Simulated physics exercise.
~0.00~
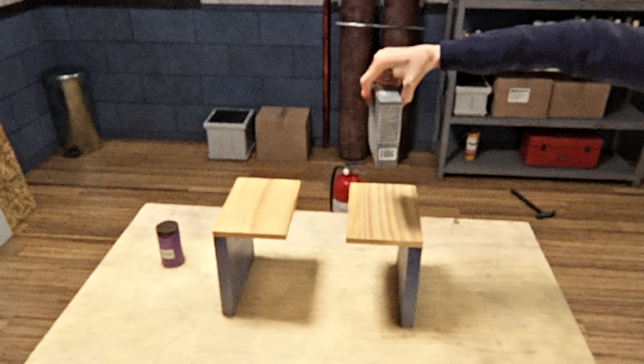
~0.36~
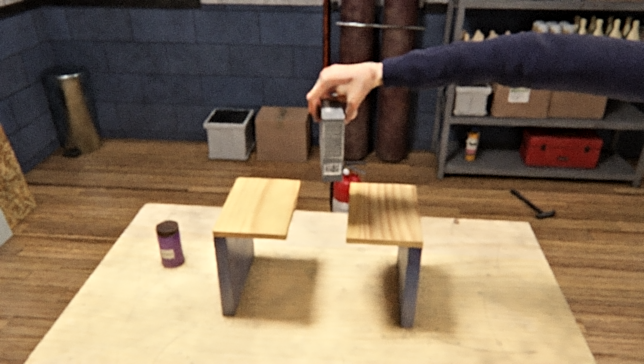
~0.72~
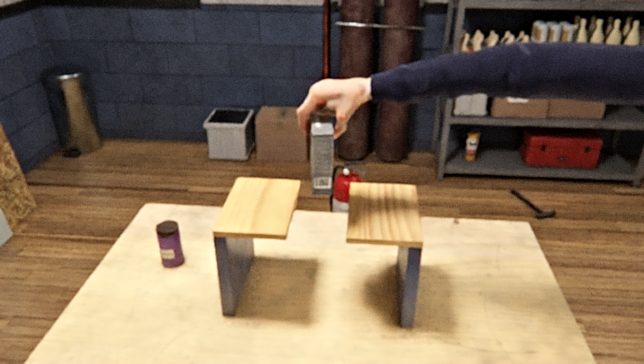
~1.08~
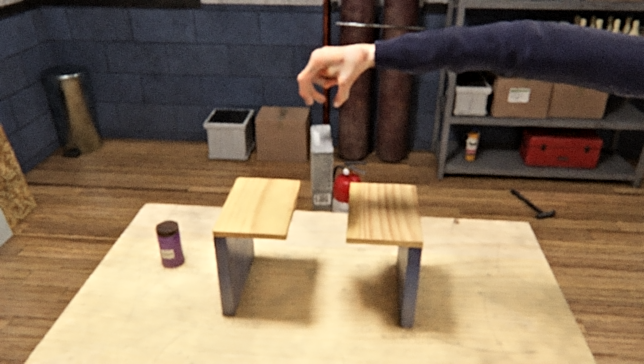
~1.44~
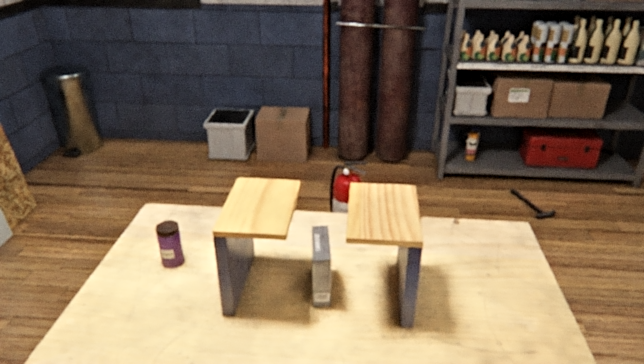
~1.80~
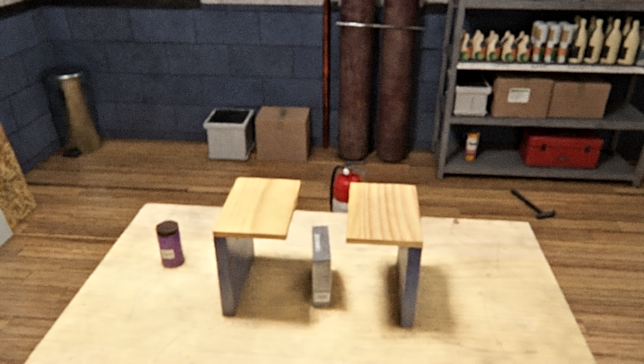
The clip opens on a pale tabletop in a workshop, where two wooden boards on upright supports stand with a narrow gap between them and a purple jar sits to the left. A hand reaching in from the right holds a grey packet upright above the right board. It carries the packet left until it is over the gap, then lowers it slightly. The fingers open and the hand draws back as the packet drops. The packet passes between the boards and ends standing upright on the table, while the jar stays where it was.
